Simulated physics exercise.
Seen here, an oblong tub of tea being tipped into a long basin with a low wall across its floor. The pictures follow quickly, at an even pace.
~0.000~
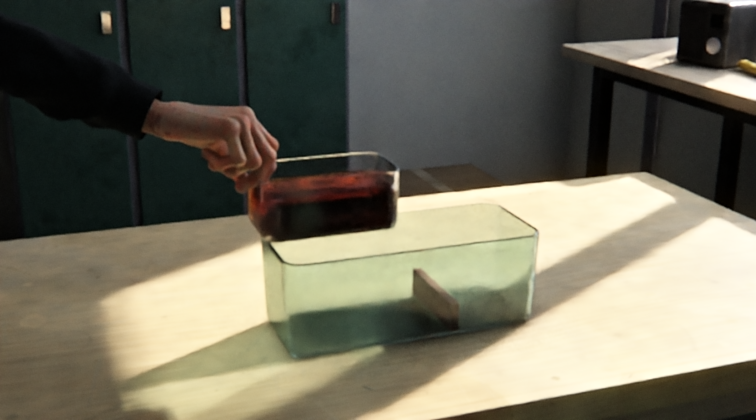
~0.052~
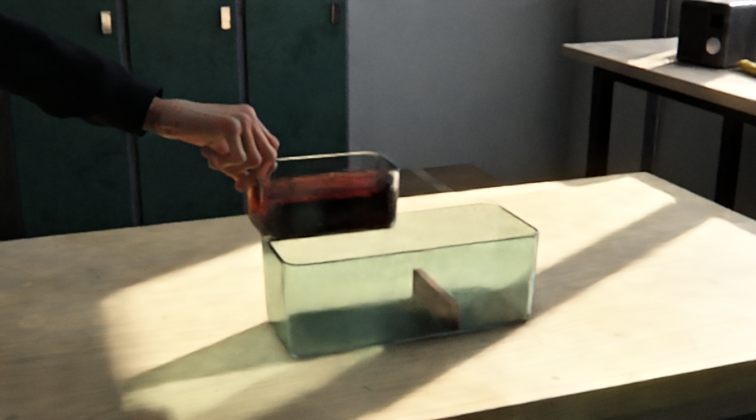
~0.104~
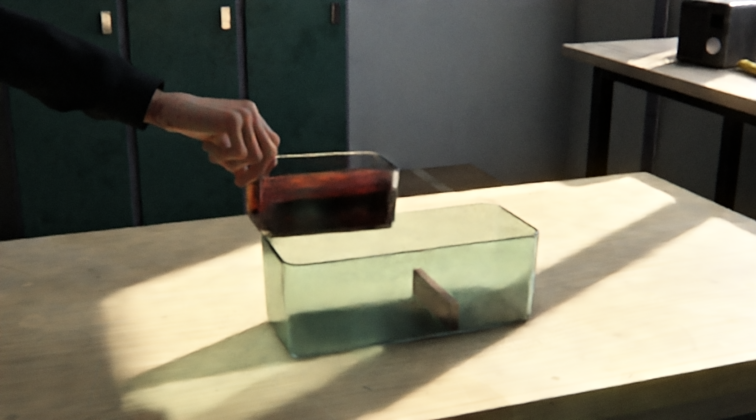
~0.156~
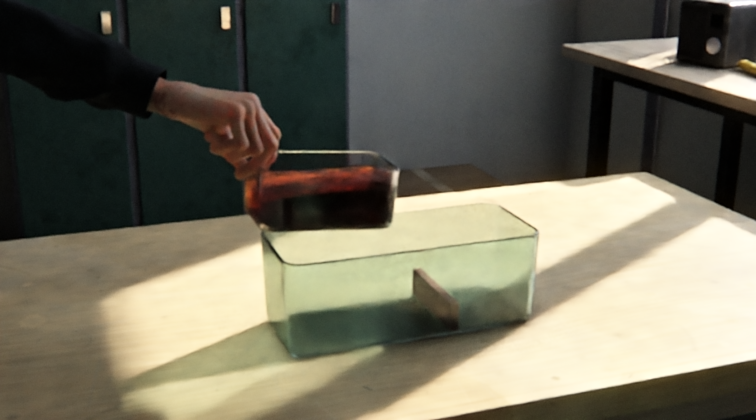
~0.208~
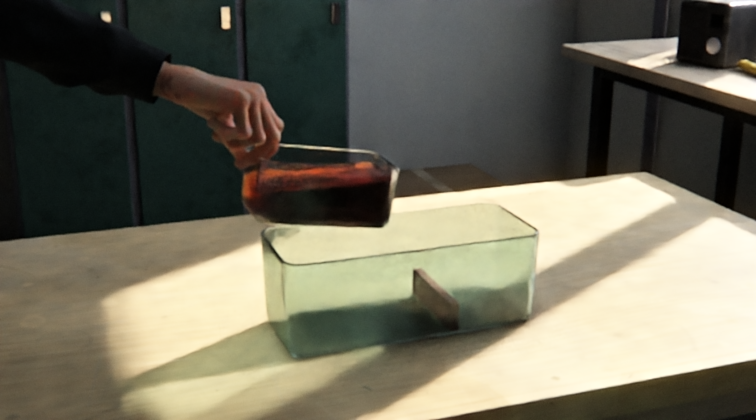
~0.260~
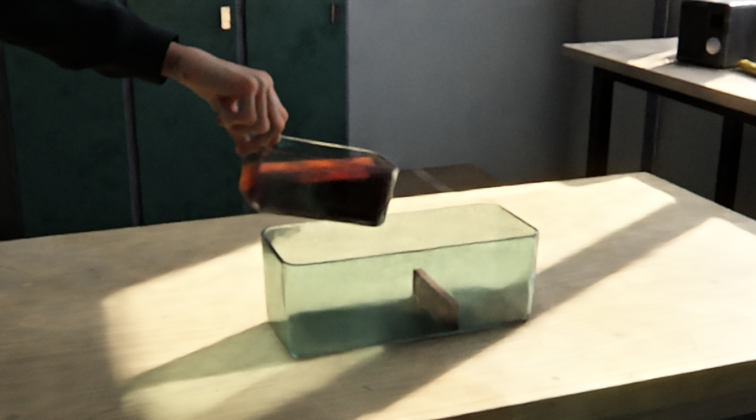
A hand holding a clear tub of dark red tea above a long glass basin, slowly tilting it down to the right.
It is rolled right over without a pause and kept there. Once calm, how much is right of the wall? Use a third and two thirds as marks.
The share right of the wall is above two thirds.
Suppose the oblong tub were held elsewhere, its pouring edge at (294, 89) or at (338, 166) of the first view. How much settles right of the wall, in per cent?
The first gives 15 %, the second 30 %.
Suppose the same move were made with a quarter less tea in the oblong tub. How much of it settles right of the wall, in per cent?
It comes to 85 per cent or so.
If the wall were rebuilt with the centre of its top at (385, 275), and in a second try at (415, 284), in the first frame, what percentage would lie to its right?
About 95 and 90 per cent.
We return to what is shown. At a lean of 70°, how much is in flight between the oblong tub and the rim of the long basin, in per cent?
Near 40 %.
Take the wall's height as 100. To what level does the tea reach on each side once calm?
Near 20 on the left, 100 on the right.
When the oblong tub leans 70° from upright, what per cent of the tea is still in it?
It comes to 45 per cent or so.
A moment on, the oblong tub is tipped part way and 46 per cent is still to pour, 3 is left of the wall and 11 right of it.
Next, the oblong tub is tipped right over and 7 per cent is still to pour, 10 is left of the wall and 71 right of it.
Then the oblong tub is tipped right over and 0 per cent is still to pour, 19 is left of the wall and 77 right of it.
Later the oblong tub is tipped right over and 0 per cent is still to pour, 22 is left of the wall and 75 right of it.
Finally, 22 per cent lies left of the wall, 75 right of it and 3 outside.
